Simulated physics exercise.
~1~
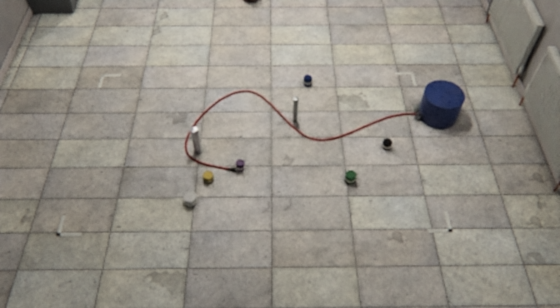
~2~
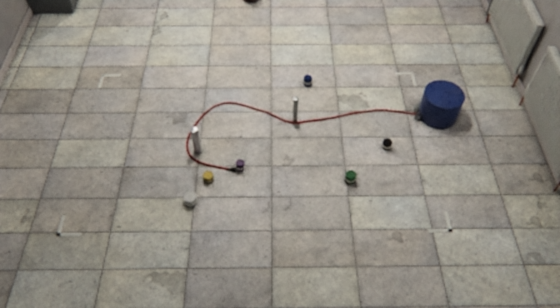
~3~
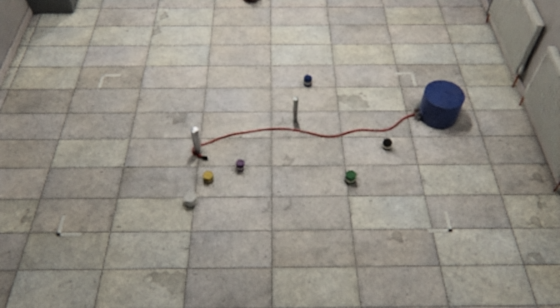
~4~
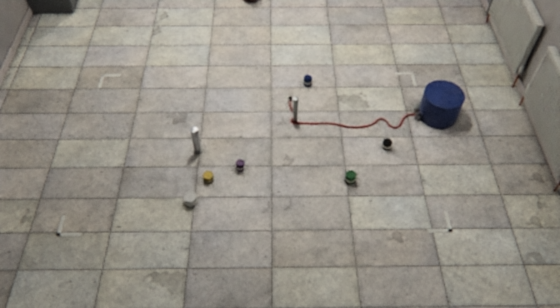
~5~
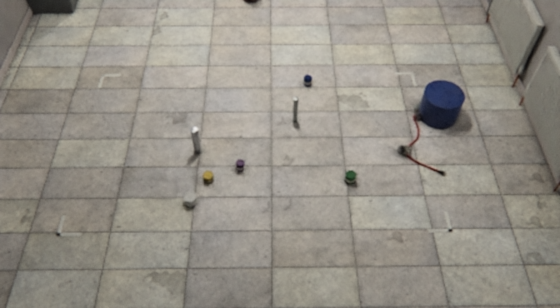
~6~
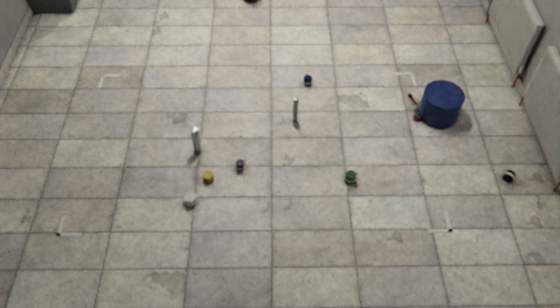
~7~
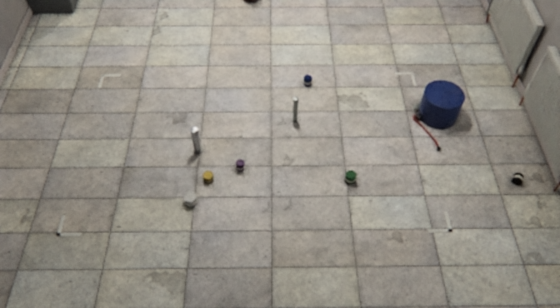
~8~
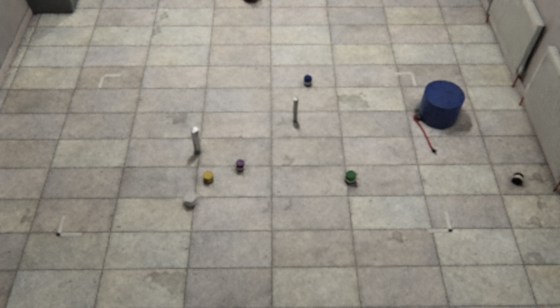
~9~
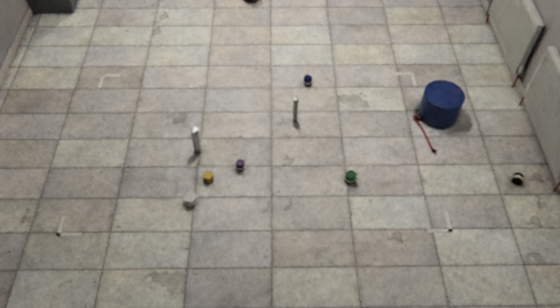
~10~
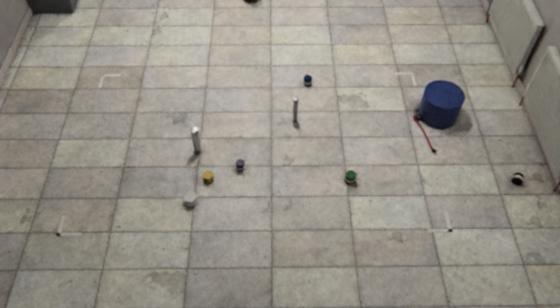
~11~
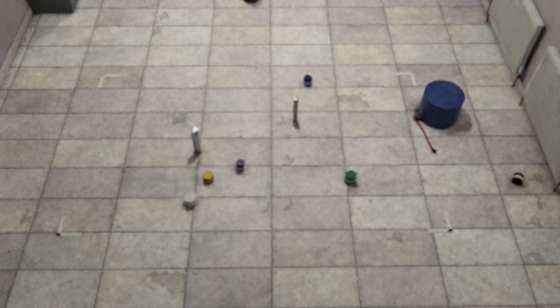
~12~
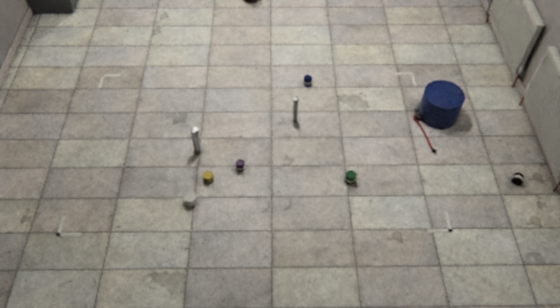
Red cord reeling across a tiled floor into a blue drum, knocking a black canister rightward onto its side, then stopping with a short end out.
